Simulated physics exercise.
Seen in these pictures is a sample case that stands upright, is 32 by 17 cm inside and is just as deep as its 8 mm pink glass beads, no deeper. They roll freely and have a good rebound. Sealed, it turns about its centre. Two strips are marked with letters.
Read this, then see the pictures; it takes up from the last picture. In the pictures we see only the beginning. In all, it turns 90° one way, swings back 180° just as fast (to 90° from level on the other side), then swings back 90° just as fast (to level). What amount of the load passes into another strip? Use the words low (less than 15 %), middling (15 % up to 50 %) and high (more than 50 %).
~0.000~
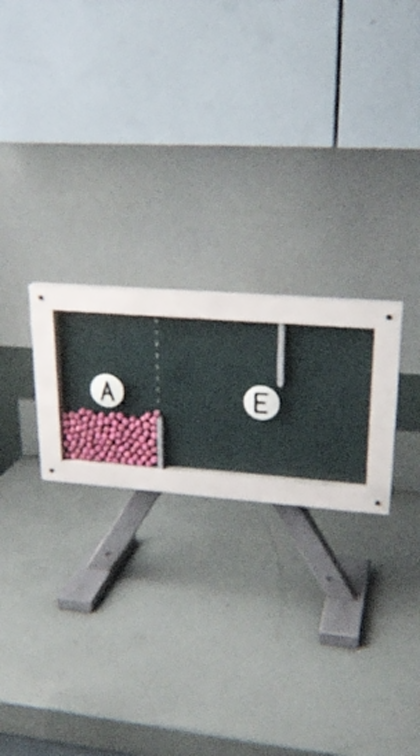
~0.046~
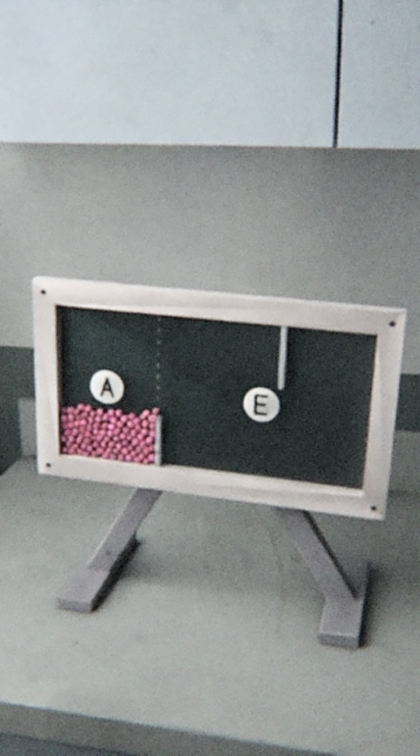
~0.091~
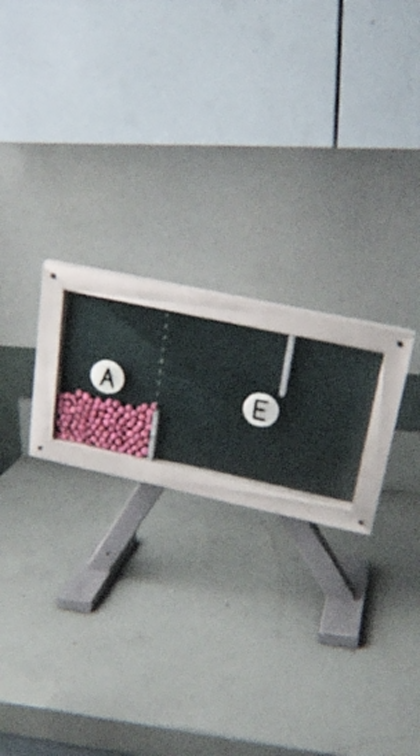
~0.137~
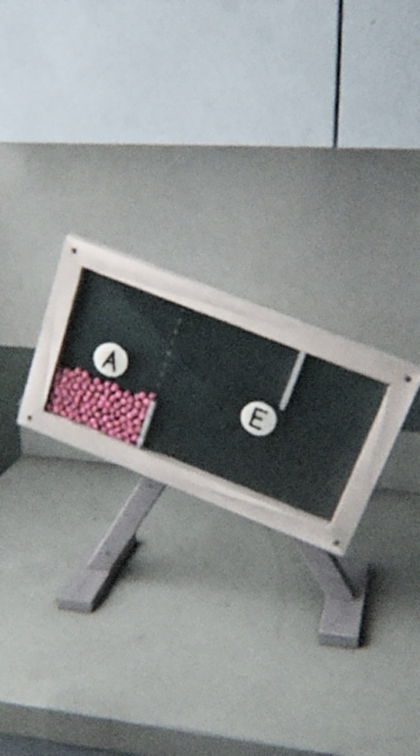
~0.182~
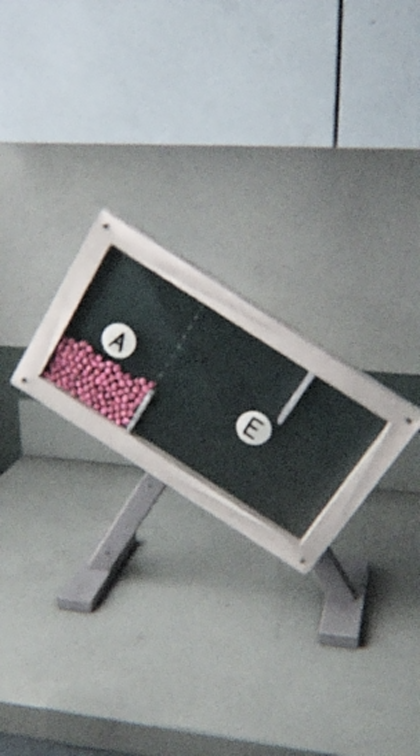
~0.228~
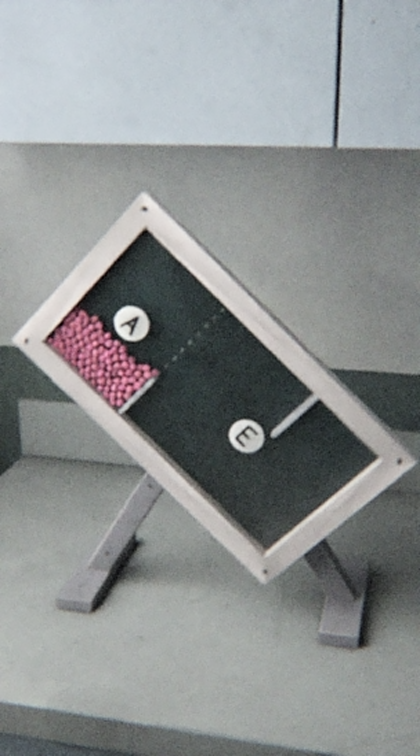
The share is middling.
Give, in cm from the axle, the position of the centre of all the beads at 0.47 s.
Roughly 2 centimetres to the left and 7 centimetres above.
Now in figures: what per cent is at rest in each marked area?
Strip A: 70; strip E: 30.
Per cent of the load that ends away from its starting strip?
About 30 %.
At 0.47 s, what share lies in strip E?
The share there is around 20 percent.
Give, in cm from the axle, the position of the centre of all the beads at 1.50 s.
The middle sits around 5 cm left and 10 cm below.
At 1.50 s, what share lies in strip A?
Around 70 per cent.
After 0.47 s, it stands 90° clockwise; the beads' middle is 2 cm left of and 7 cm above the centre; A 80 %, E 20 %; 20 % have changed strip.
After 1.50 s, it stands 46° anticlockwise; the beads' middle is 5 cm left of and 10 cm below the centre; A 70 %, E 30 %; 30 % have changed strip.
After 1.74 s, it stands level; the beads' middle is 11 cm left of and 5 cm below the centre; A 70 %, E 30 %; 30 % have changed strip.
At rest by 3.1 s, it stands level; A 70 %, E 30 %; 30 % have changed strip.
